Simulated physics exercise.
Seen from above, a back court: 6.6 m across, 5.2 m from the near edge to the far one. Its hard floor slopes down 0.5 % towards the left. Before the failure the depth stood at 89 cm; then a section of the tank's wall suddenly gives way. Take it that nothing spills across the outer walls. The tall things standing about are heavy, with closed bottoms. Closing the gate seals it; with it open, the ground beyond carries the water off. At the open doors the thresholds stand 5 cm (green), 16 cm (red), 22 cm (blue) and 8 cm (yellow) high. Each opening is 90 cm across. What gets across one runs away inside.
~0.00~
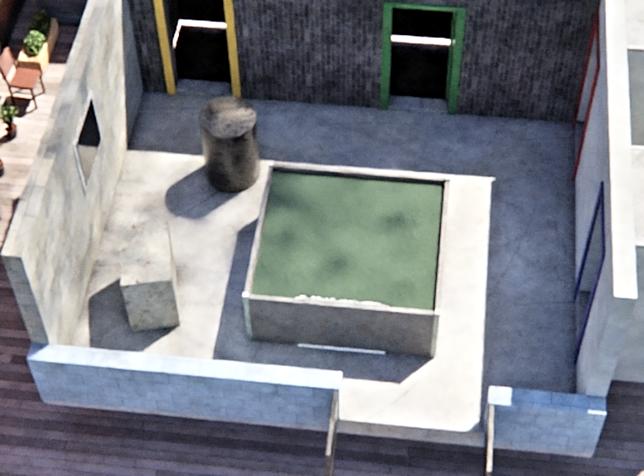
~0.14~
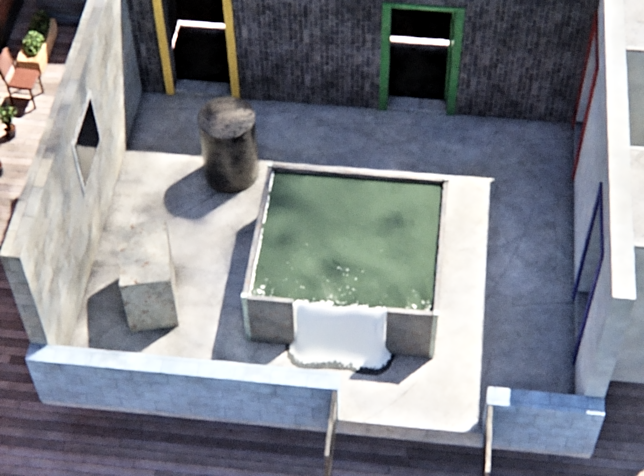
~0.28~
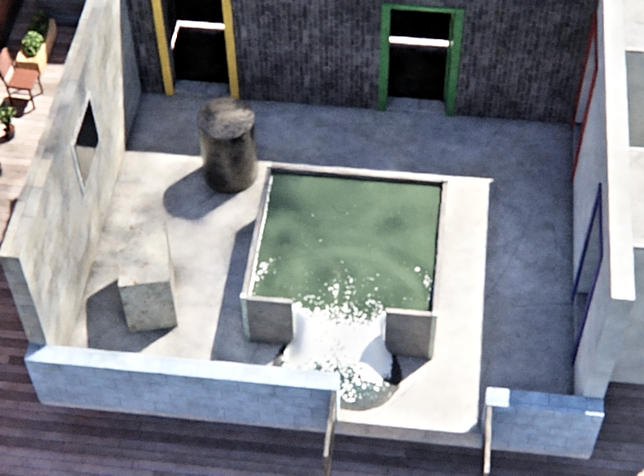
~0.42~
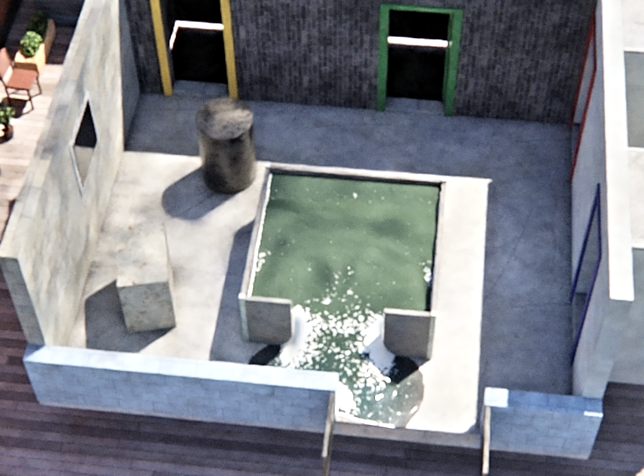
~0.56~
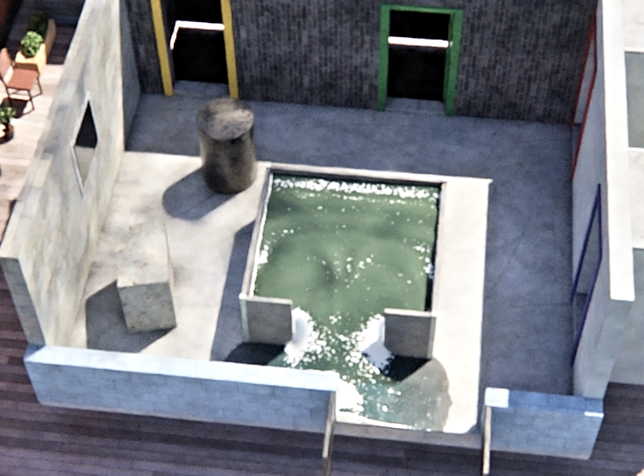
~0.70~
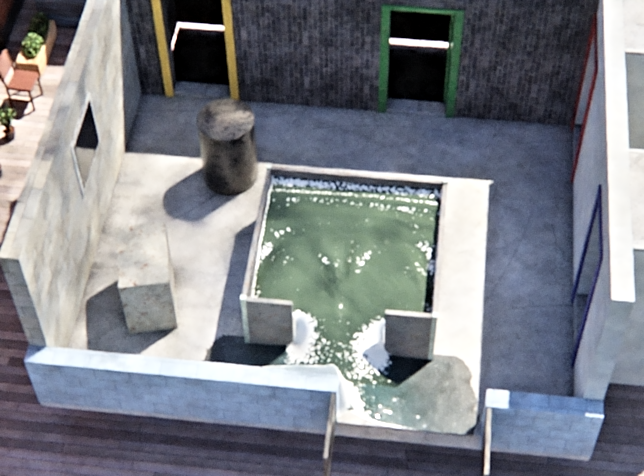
The clip shows a square tank of green water in a walled court, seen from above, as a gap opens in its front side and water pours out, spreading across the pale floor to the front wall while splashes ripple the tank's surface.
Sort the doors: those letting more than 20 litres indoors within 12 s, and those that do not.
The green door is among those that do not; the red door is among those that do not; the blue door is among those that do not; the yellow door is among those letting more in.
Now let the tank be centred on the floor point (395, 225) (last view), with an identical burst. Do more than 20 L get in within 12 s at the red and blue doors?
Red: Within limit; blue: Within limit.
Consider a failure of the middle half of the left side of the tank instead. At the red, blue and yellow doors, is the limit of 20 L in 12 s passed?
Then red does not exceed it, blue does not exceed it, yellow exceeds it.
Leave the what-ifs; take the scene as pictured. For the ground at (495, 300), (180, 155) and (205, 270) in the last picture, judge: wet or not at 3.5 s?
Point 1: Unreached; point 2: Reached; point 3: Reached.
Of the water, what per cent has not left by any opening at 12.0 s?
I'd say close to 48 percent is still there.
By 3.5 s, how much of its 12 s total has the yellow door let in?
0 per cent, roughly.
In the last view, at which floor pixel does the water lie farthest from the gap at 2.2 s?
I'd put it near pixel (110, 208) of the last picture.
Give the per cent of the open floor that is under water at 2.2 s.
Near 30 per cent is wet.
After 1.4 s water covers 20 % of the floor and is deepest (66 cm) near (323, 404); green door not reached, red door not reached, blue door not reached, yellow door not reached.
After 2.2 s water covers 30 % of the floor and is deepest (50 cm) near (324, 391); green door not reached, red door not reached, blue door not reached, yellow door not reached.
After 3.5 s water covers 50 % of the floor and is deepest (40 cm) near (324, 391); green door not reached, red door not reached, blue door 4 cm at the sill, 0 L in, yellow door 9 cm at the sill, 0 L in.
After 7.0 s water covers 85 % of the floor and is deepest (20 cm) near (323, 404); green door 4 cm at the sill, 0 L in, red door not reached, blue door 3 cm at the sill, 0 L in, yellow door 16 cm at the sill, 147 L in.
After 12.0 s water covers 95 % of the floor and is deepest (11 cm) near (60, 378); green door 3 cm at the sill, 0 L in, red door 9 cm at the sill, 0 L in, blue door 5 cm at the sill, 0 L in, yellow door 9 cm at the sill, 197 L in.
